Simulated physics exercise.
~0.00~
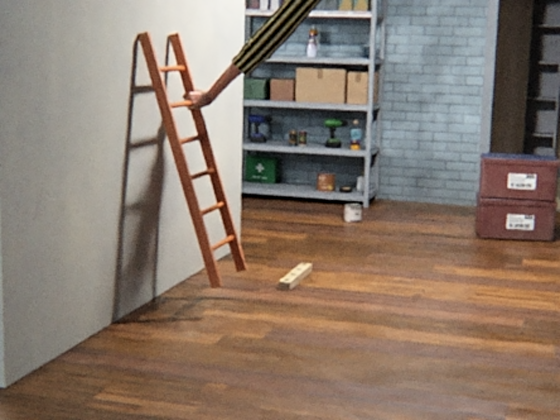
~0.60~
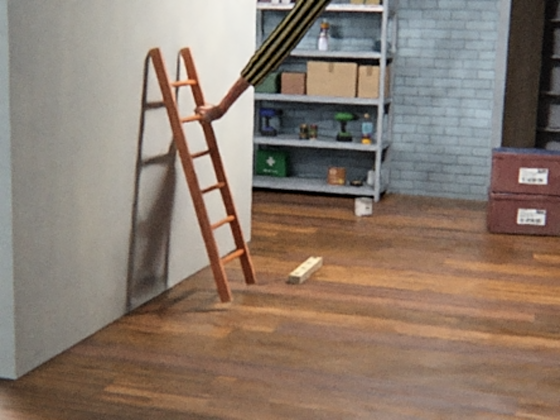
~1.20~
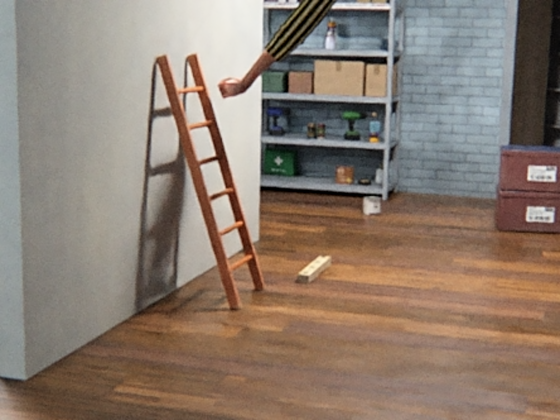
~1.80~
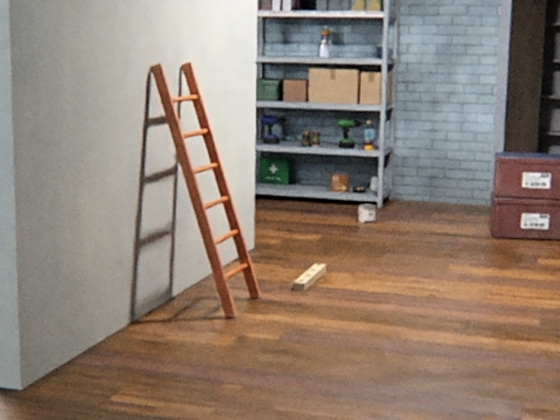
Storeroom with wood floor, a hand leaning an orange ladder against a pale wall, letting go and withdrawing, the ladder staying up.
